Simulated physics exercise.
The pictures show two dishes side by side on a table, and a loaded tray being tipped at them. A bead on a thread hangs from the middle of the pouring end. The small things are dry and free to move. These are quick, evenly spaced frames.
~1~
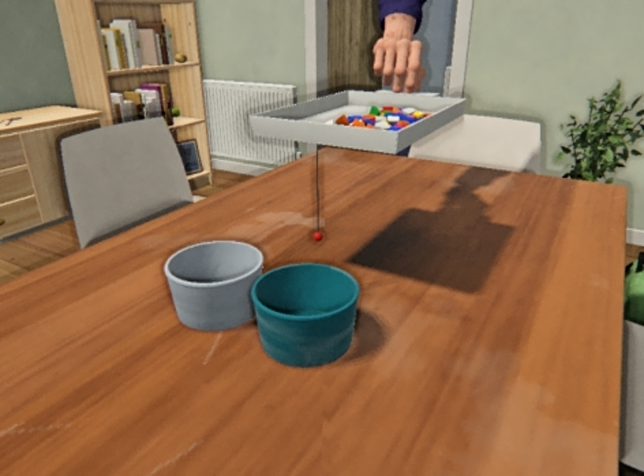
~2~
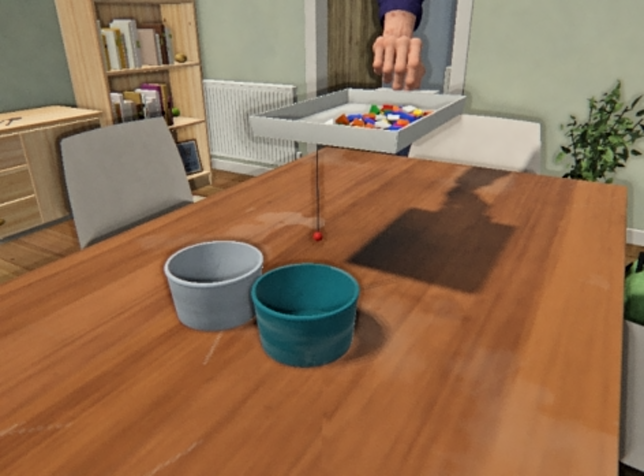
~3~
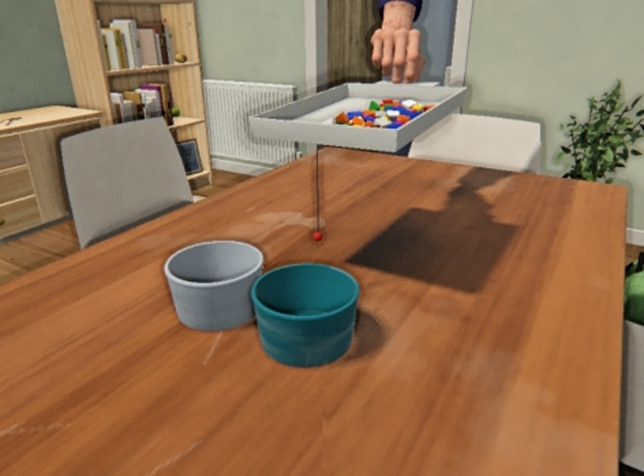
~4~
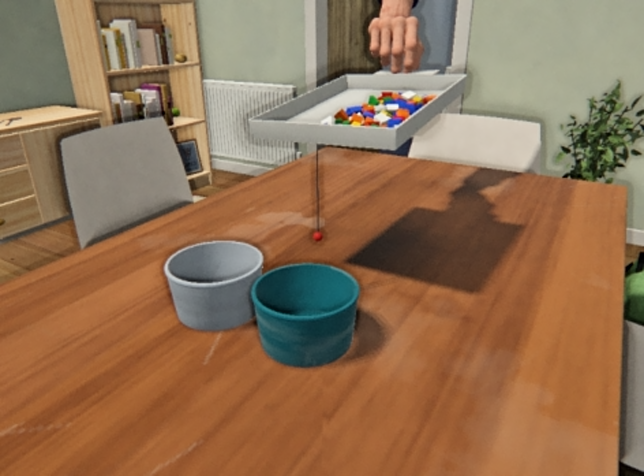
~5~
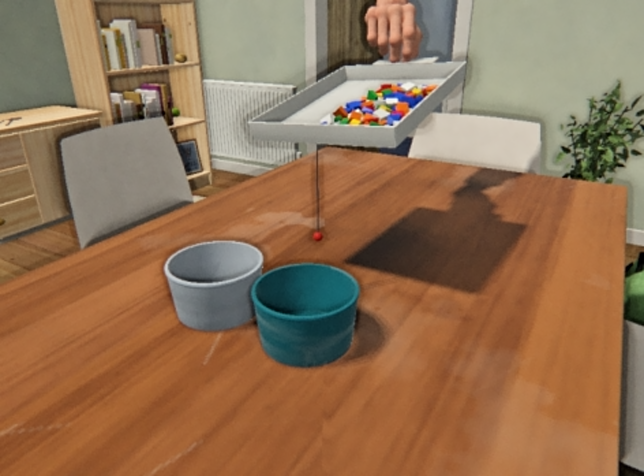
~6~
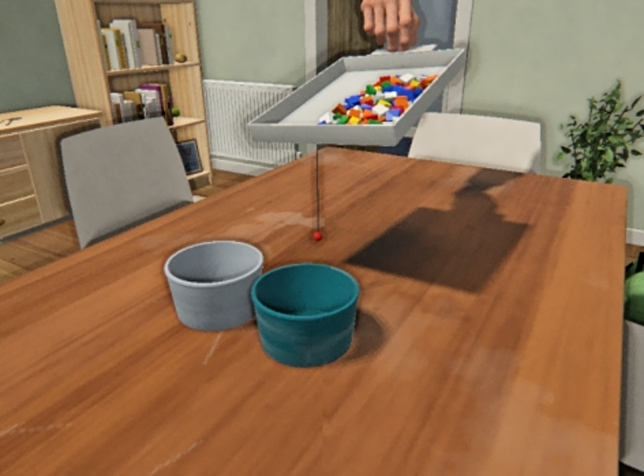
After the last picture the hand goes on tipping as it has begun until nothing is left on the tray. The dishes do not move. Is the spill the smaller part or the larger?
Together they catch under half.
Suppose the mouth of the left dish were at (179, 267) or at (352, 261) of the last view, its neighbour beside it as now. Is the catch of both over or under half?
One: Less than half. Two: The smaller part.
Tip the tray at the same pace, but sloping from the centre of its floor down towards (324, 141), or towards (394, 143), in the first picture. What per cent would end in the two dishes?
In turn 70 and 0 in a hundred.
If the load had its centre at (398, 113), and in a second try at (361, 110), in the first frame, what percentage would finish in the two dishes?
First some 30, then 30 per cent.
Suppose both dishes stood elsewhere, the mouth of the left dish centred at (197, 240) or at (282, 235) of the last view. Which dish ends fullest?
First the right dish, then the left dish.
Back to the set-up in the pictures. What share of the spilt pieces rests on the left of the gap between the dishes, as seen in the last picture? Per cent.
Close to 30 per cent.
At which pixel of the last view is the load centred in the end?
Close to (270, 291).
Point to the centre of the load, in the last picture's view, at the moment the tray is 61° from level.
Around (309, 118).
Just after the last frame, tray tipped steeply; almost all on the tray; just a few in the air.
A moment on, tray tipped past a quarter turn; the larger part on the tray; just a few in the right dish; about a tenth in the left dish; about a tenth outside both; about a tenth in the air.
Further on, tray tipped past a quarter turn; roughly a quarter in the right dish; about a tenth in the left dish; roughly two thirds outside both.
When it is over, tray tipped past a quarter turn; roughly a quarter in the right dish; about a tenth in the left dish; roughly two thirds outside both.
